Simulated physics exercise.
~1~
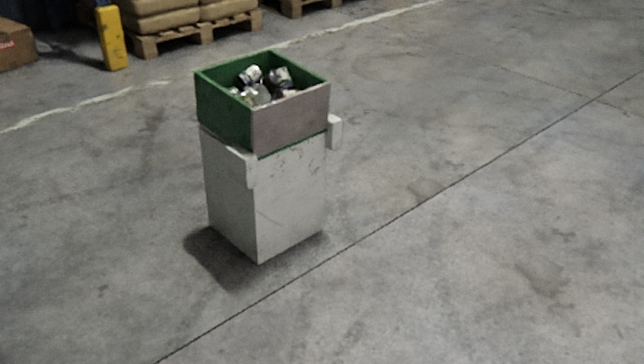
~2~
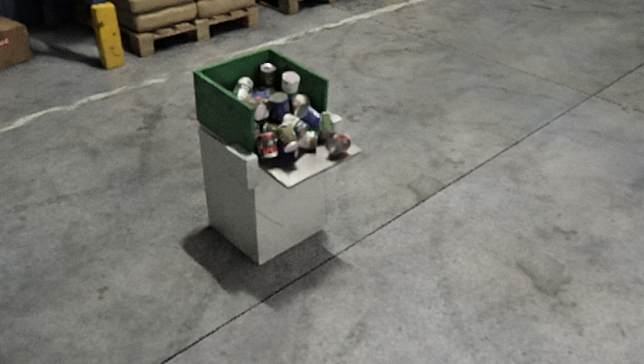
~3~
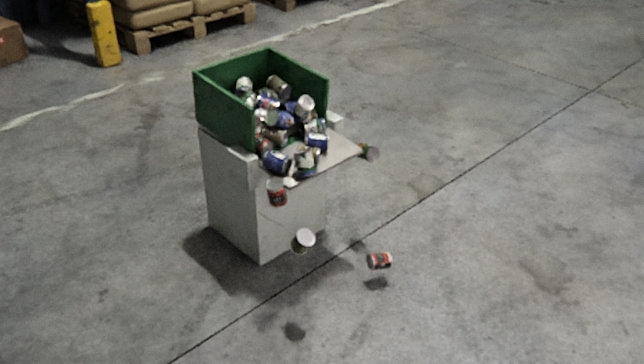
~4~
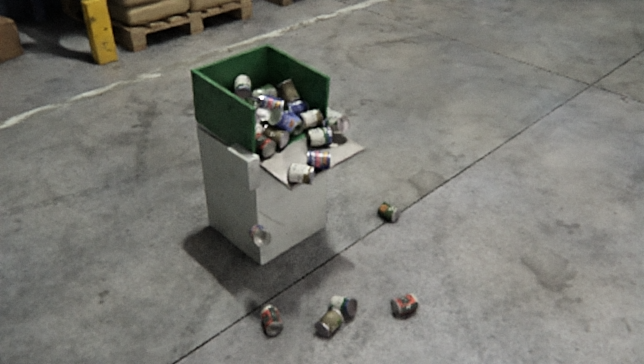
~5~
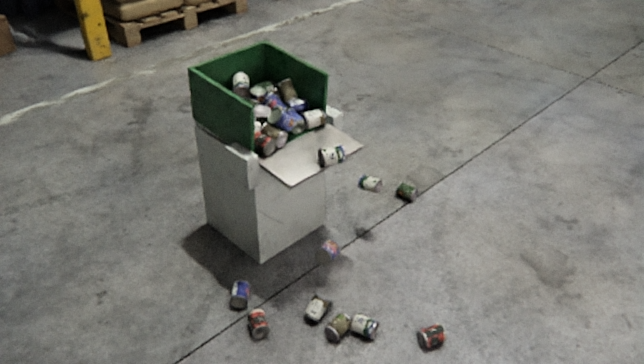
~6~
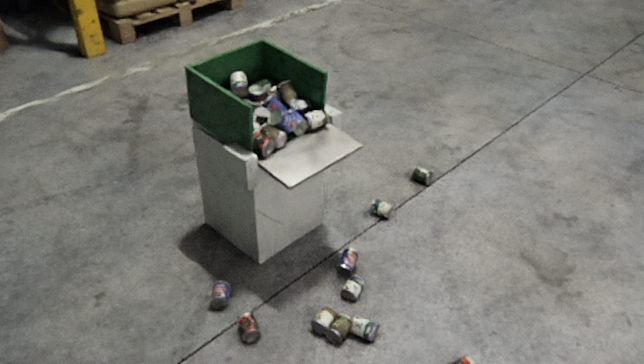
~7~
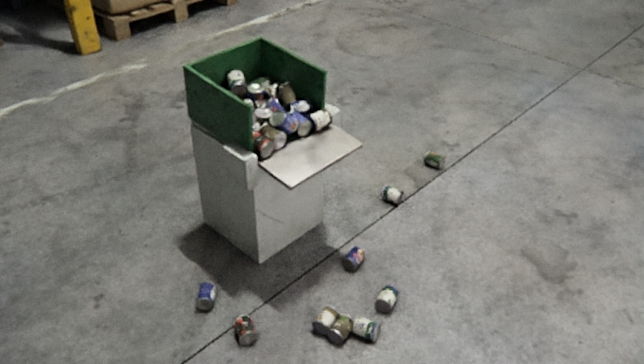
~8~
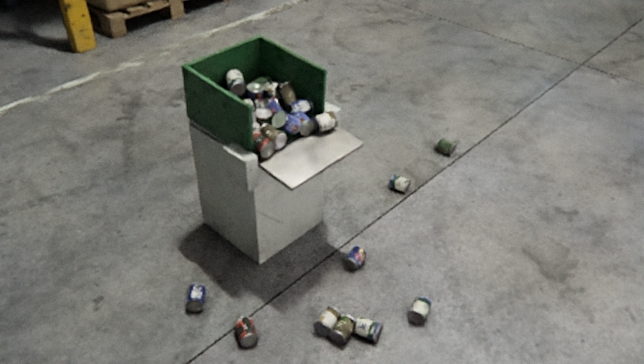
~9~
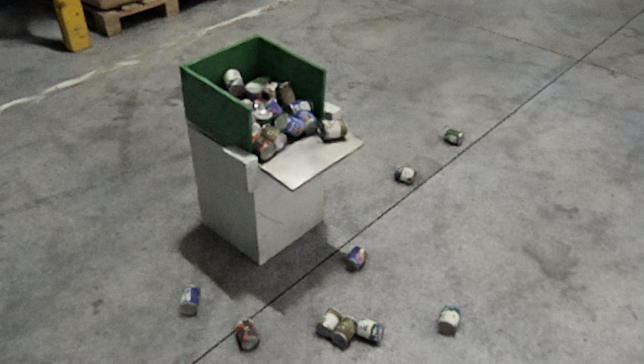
On a concrete warehouse floor, the front flap of a green bin on a pale stand drops open and small tins tumble over it, scattering and rolling across the ground, until the spill stops with some tins on the floor and most still heaped in the bin.
